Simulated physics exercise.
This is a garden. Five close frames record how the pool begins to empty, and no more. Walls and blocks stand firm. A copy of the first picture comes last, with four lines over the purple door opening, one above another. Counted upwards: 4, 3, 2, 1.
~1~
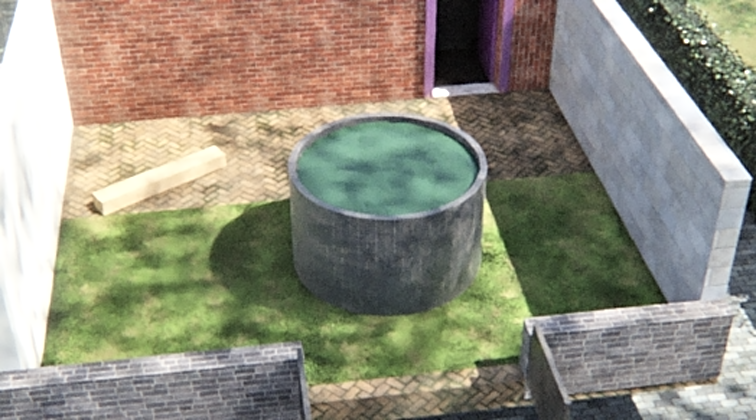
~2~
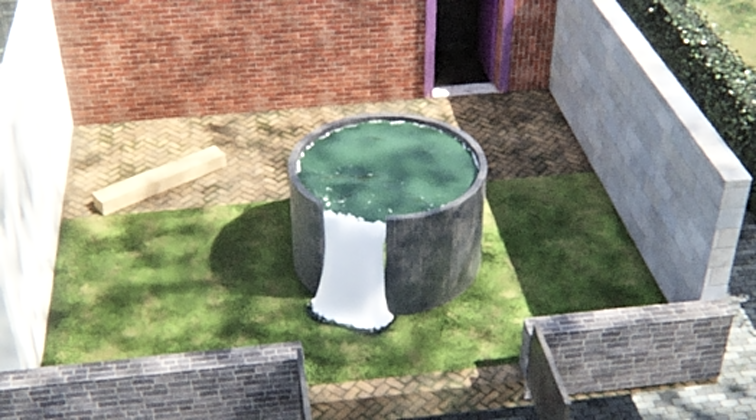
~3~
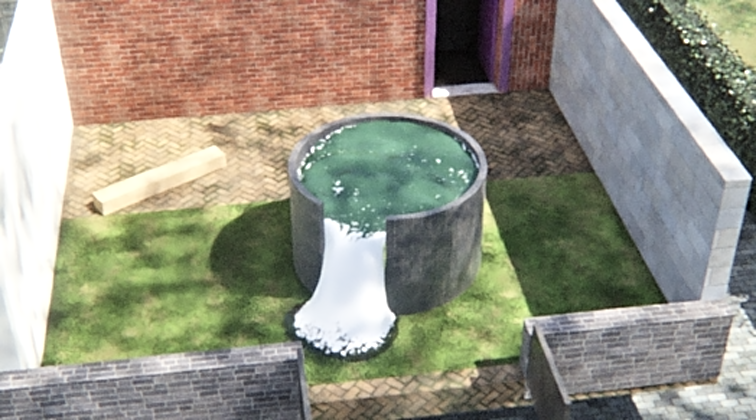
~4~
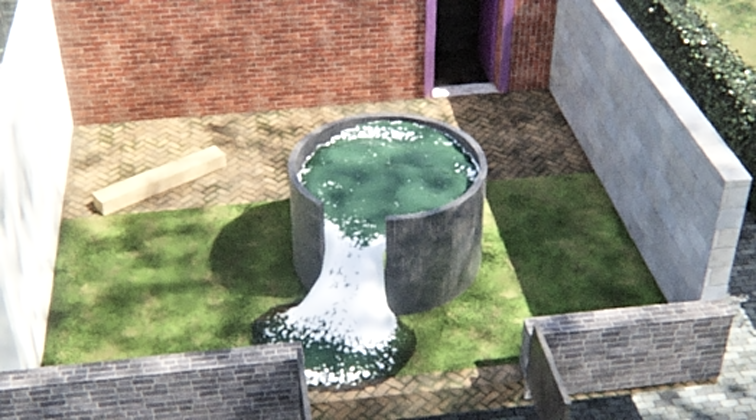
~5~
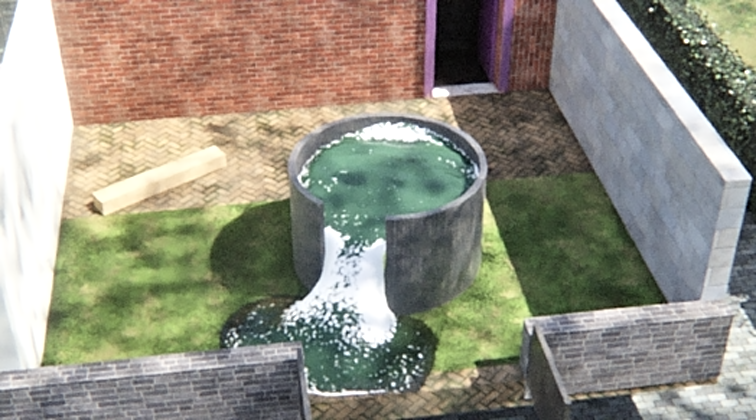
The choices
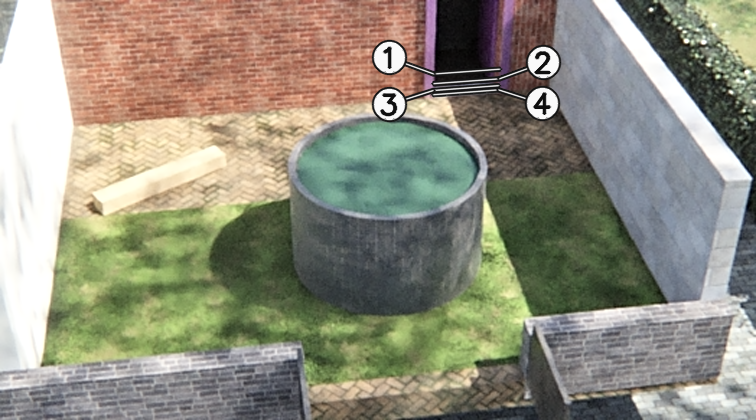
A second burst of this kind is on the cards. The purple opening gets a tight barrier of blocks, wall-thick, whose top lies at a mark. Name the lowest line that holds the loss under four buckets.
Line 4.
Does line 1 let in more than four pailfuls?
No, that is safe.
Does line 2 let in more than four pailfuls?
No, not at all.
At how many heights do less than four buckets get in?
All four.
On the marked copy, 1 at (467, 71); 2 at (466, 81); 3 at (466, 88); 4 at (465, 92); from the bottom up 4, 3, 2, 1.
Choosing 1, nothing gets over.
Choosing 2, nothing gets over.
Choosing 3, nothing gets over.
Choosing 4, nothing gets over.
